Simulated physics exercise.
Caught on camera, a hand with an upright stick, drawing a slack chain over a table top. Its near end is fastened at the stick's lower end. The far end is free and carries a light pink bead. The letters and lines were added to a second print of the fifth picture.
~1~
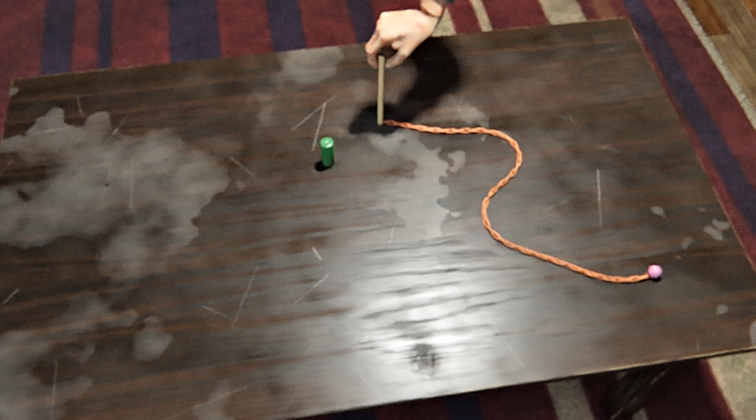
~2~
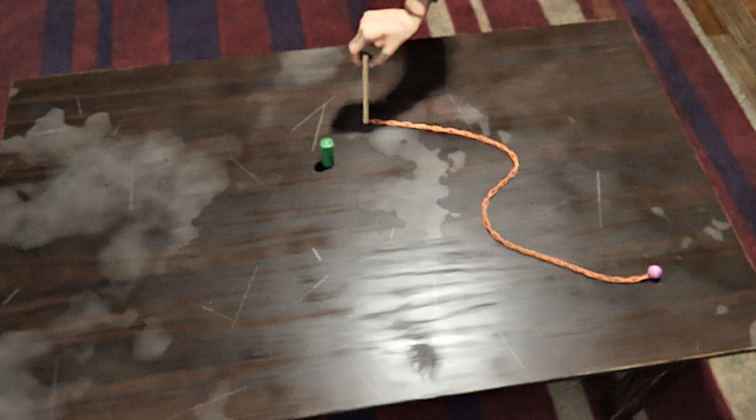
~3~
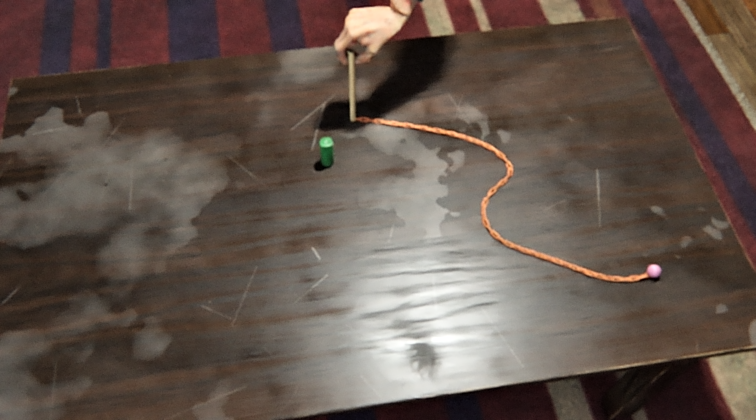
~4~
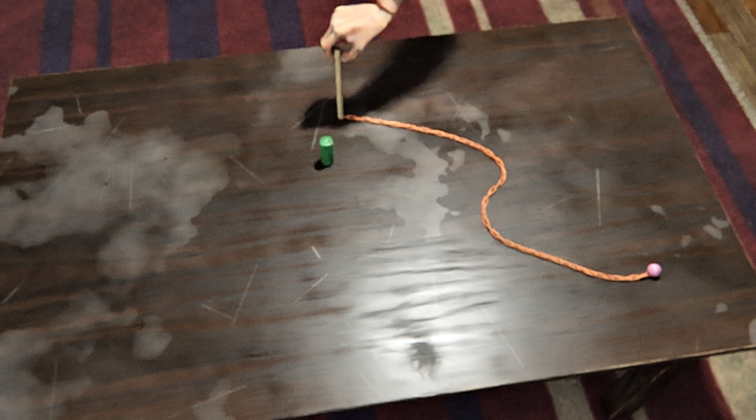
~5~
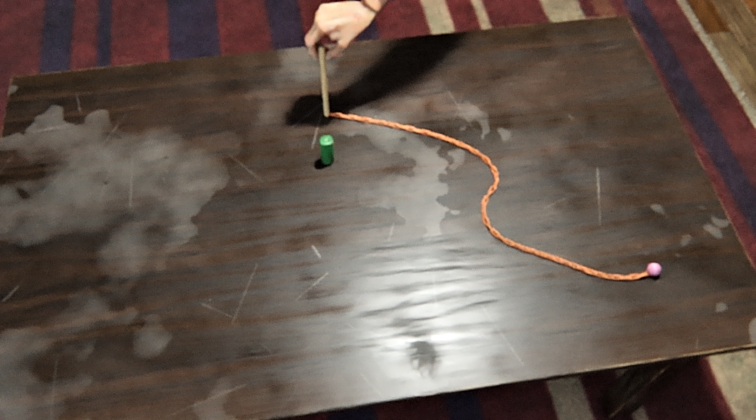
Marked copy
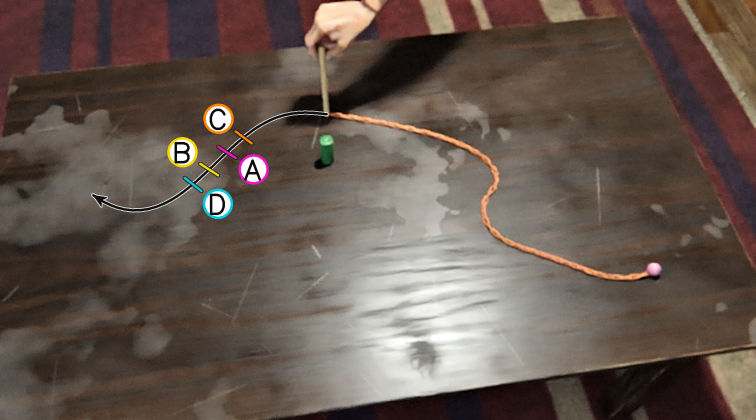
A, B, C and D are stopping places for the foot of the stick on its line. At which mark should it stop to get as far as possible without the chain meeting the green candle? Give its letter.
Up to mark C.
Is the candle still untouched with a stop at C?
Yes.
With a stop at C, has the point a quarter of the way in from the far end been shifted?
By then, yes.
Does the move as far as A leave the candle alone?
No.
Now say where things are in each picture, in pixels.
In the first picture, green candle (328, 152); free end (655, 272).
In the second picture, green candle (328, 153); free end (655, 272).
In the third picture, green candle (327, 152); free end (654, 271).
In the fourth picture, green candle (327, 151); free end (654, 270).
In the fifth picture, green candle (327, 150); free end (654, 270).
On the marked copy, A at (227, 152); B at (209, 170); C at (244, 137); D at (193, 184); the route from (327, 114) via (212, 167) to (93, 195).
With C. Early on, foot of the stick (295, 114), middle of the chain (477, 188), free end (654, 270).
Further on, foot of the stick (265, 123), middle of the chain (457, 188), free end (653, 270).
At the end, foot of the stick (244, 138), middle of the chain (444, 188), free end (647, 272); nothing has been touched.
As for the rest, A brings the chain against the candle; B brings the chain against the candle; D brings the chain against the candle.
